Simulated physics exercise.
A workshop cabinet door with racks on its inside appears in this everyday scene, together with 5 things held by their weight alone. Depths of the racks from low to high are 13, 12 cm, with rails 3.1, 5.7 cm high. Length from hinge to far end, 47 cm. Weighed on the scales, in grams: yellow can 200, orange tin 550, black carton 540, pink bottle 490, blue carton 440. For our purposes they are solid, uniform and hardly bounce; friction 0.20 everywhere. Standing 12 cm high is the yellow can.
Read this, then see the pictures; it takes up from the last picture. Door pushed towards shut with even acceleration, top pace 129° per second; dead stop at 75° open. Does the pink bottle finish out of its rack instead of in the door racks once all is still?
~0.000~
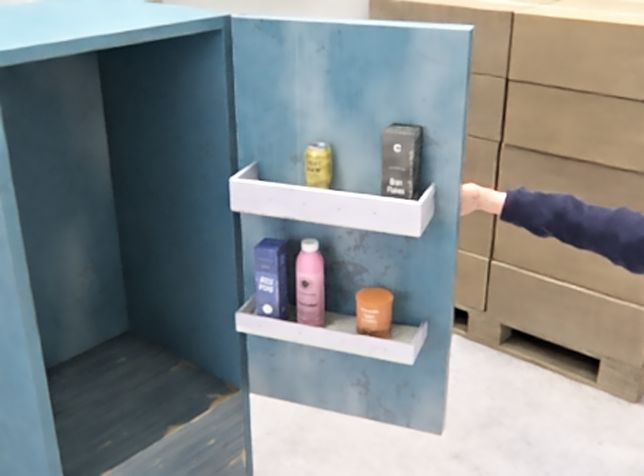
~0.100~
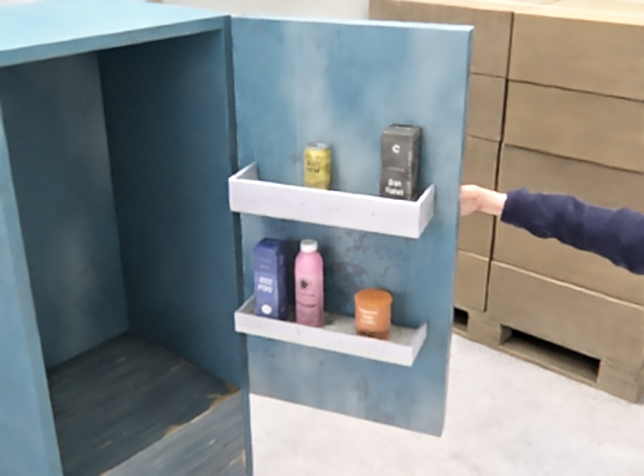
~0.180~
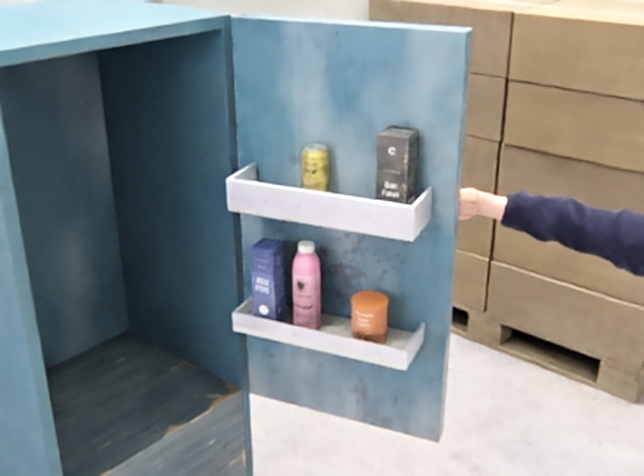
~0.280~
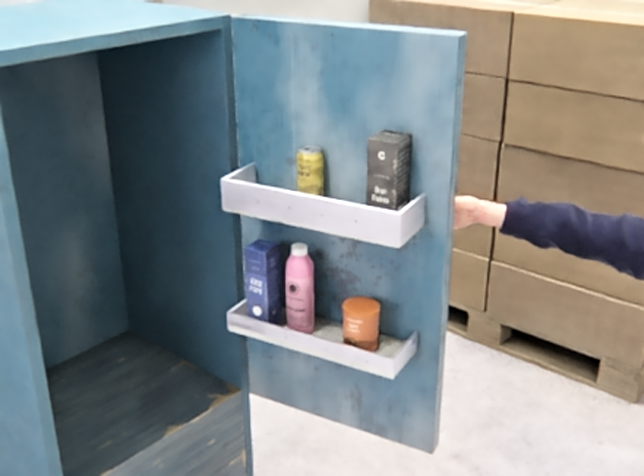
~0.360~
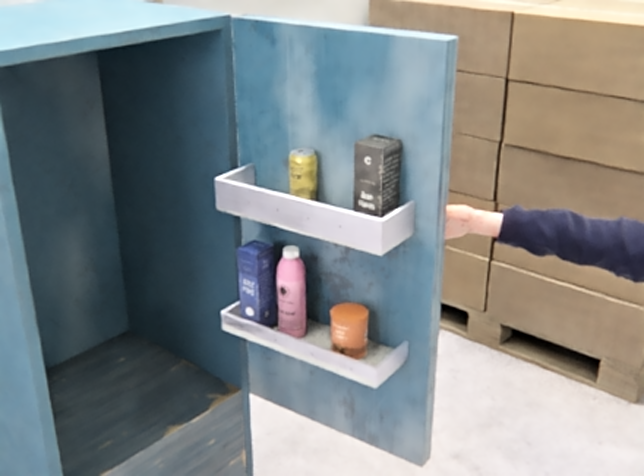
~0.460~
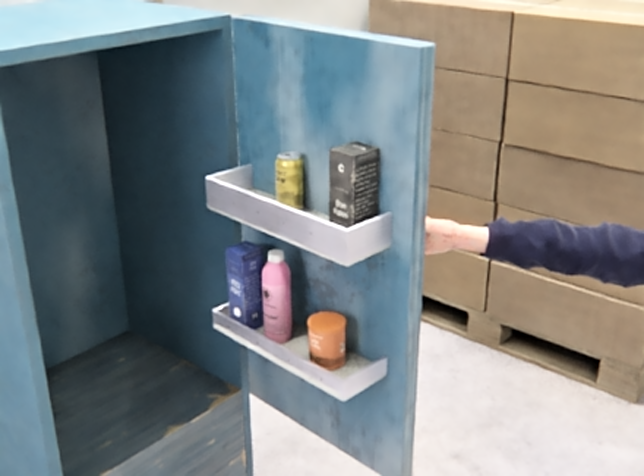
No, it stays in the door racks.
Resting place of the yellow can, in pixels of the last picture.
Around (250, 191).
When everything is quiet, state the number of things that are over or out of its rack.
I make it 0.
By 0.56 s, open by 75°.
By 0.66 s, open by 75°; pink bottle tilted 5° near (247, 300); black carton tilted 8°; yellow can 4 cm from its spot.
When it is over (1.2 s), not toppled but over 5 cm from the start, yellow can; the other 4 within 5 cm of the start. In the last view, pink bottle near (252, 298).
